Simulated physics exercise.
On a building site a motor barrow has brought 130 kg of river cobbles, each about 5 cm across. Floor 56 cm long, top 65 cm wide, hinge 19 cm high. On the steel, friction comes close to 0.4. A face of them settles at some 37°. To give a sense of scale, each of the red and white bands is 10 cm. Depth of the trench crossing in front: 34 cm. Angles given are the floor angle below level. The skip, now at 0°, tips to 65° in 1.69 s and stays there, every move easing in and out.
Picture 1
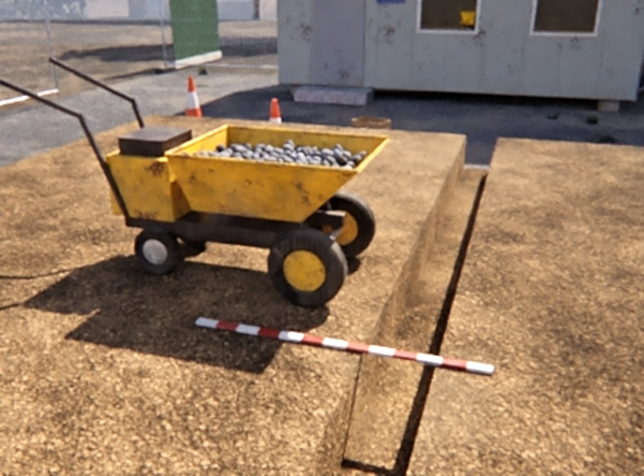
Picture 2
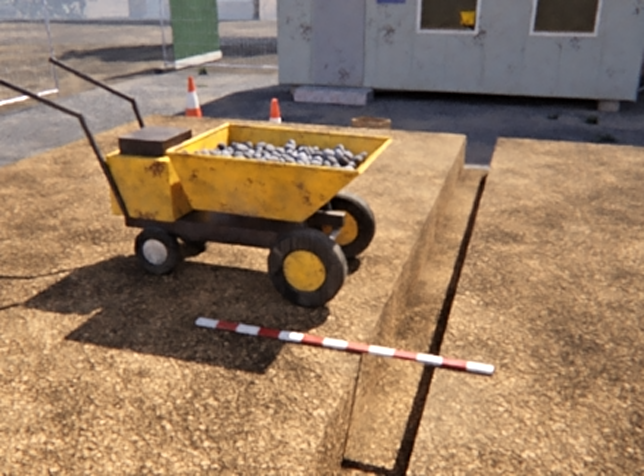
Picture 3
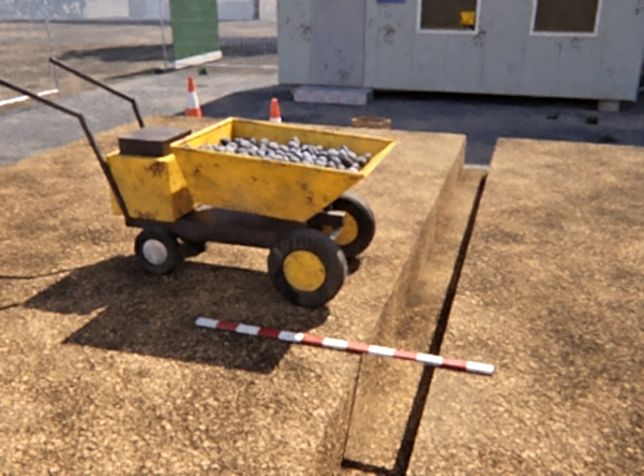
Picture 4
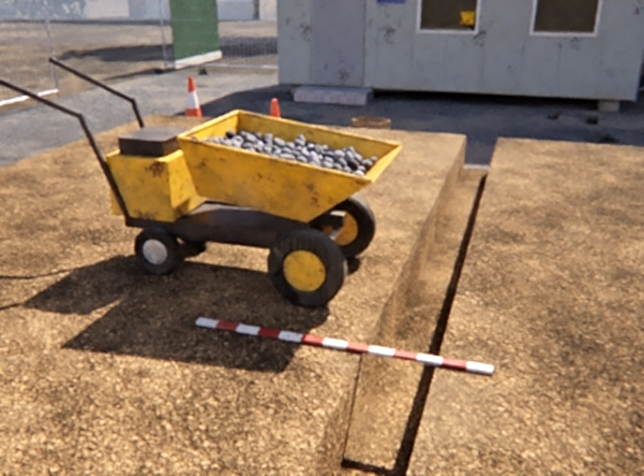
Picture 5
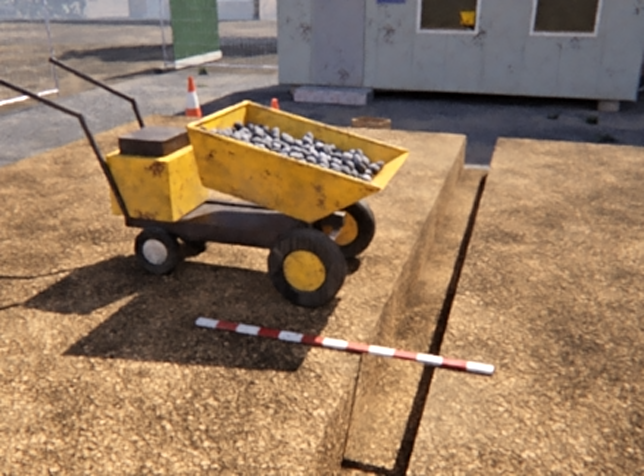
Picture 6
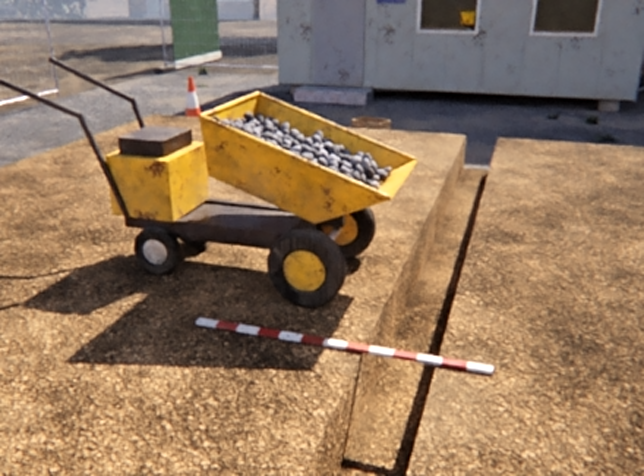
We see a yellow motor barrow loaded with grey cobbles standing beside a narrow trench, a red and white striped pole in front; its skip slowly tilts forward, the rear rising and the lip lowering toward the right.
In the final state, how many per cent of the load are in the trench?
About 44 per cent are in the trench in the final state.
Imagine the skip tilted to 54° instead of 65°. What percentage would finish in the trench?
Trench share: Approx. 45%.
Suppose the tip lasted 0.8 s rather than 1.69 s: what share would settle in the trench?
With that timing, about 35 per cent.
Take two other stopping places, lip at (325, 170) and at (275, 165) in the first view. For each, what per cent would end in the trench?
About 85 per cent from the first spot, about 85 from the second.
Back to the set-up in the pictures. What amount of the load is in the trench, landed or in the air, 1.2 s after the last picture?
I'd say near 10 per cent at that time.
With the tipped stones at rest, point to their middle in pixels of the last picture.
Around (473, 295).
Then, 0.7 s after the last picture the floor is at 55°, 100 % in the skip; the foremost stones are at (433, 235).
Then, 1.2 s after the last picture the floor is at 65°, 51 % in the skip, 11 % in the trench, 39 % past the trench; the foremost stones are at (553, 309).
Then, 1.5 s after the last picture the floor is at 65°, 20 % in the skip, 22 % in the trench, 58 % past the trench; the foremost stones are at (630, 310).
Then, 3.5 s after the last picture the floor is at 65°, 0 % in the skip, 44 % in the trench, 56 % past the trench; the foremost stones are past the picture's edge.
